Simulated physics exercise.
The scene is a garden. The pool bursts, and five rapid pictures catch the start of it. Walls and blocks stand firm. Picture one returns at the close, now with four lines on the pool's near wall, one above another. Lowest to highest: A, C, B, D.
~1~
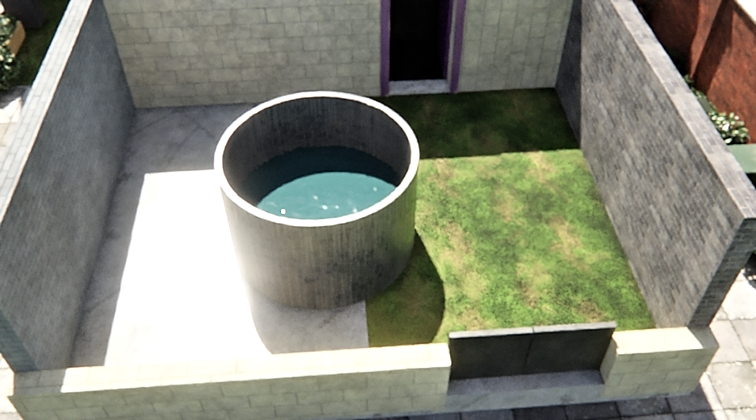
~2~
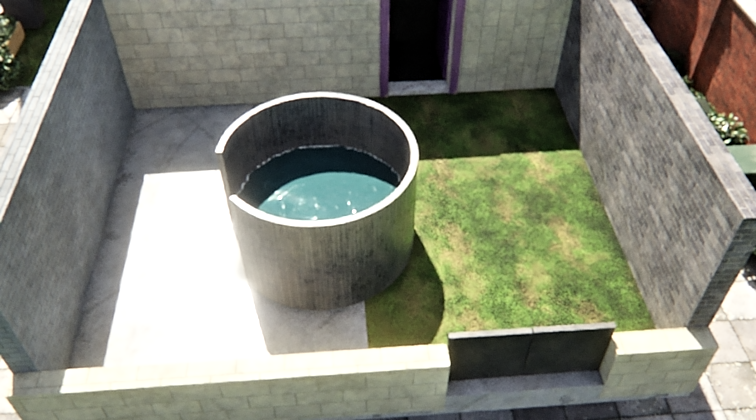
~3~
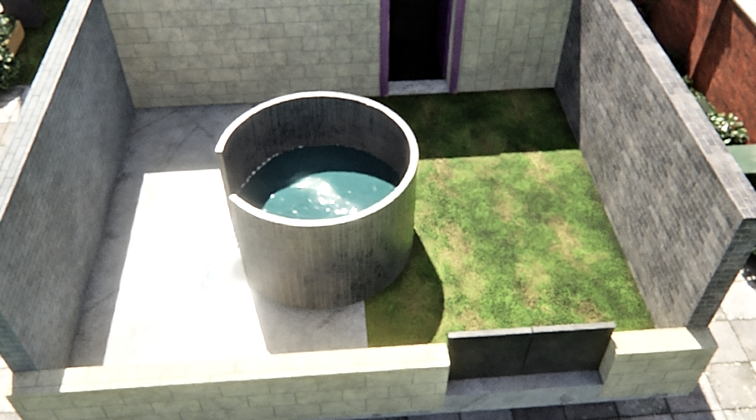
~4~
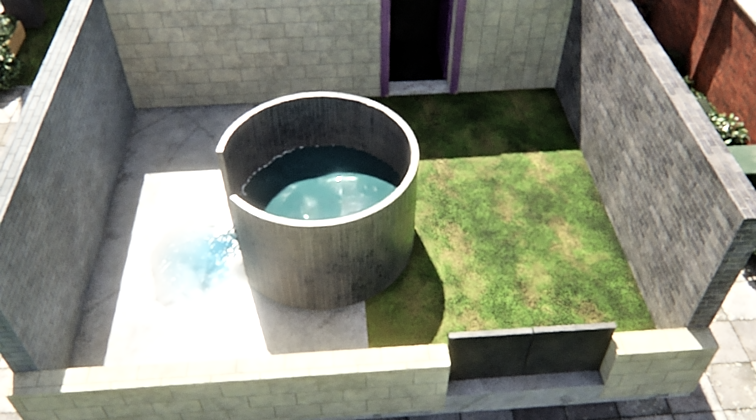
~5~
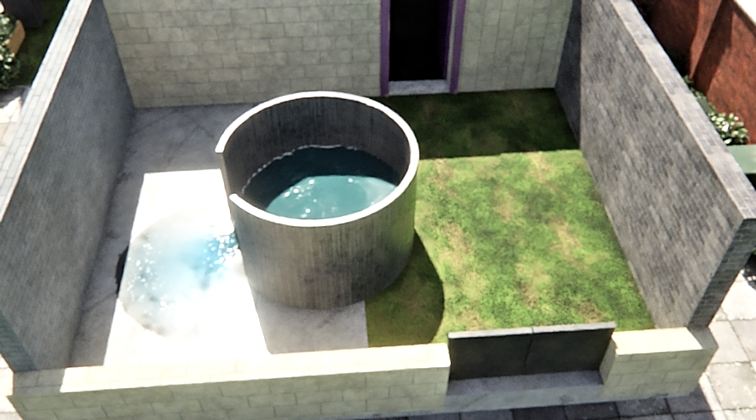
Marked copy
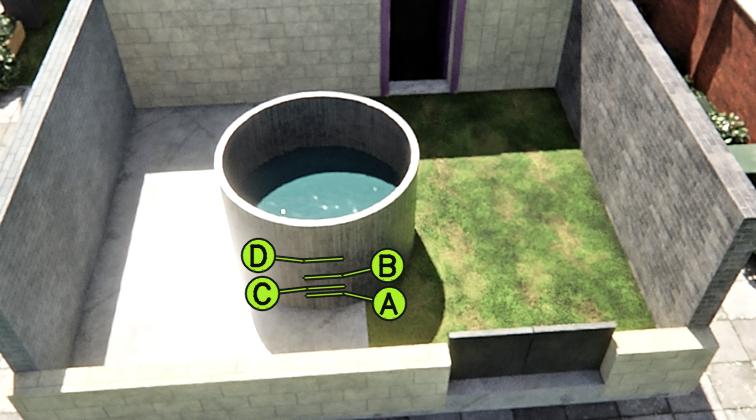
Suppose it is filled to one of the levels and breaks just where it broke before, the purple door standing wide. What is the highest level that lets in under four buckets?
D is the one.
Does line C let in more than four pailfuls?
No, not at all.
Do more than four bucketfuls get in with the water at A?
No, not at all.
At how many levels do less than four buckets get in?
All four.
On the marked copy, A at (325, 294); B at (324, 276); C at (325, 287); D at (322, 259); from the bottom up A, C, B, D.
For line A, nothing gets over.
For line B, nothing gets over.
For line C, nothing gets over.
For line D, a splash gets over, under a bucket.
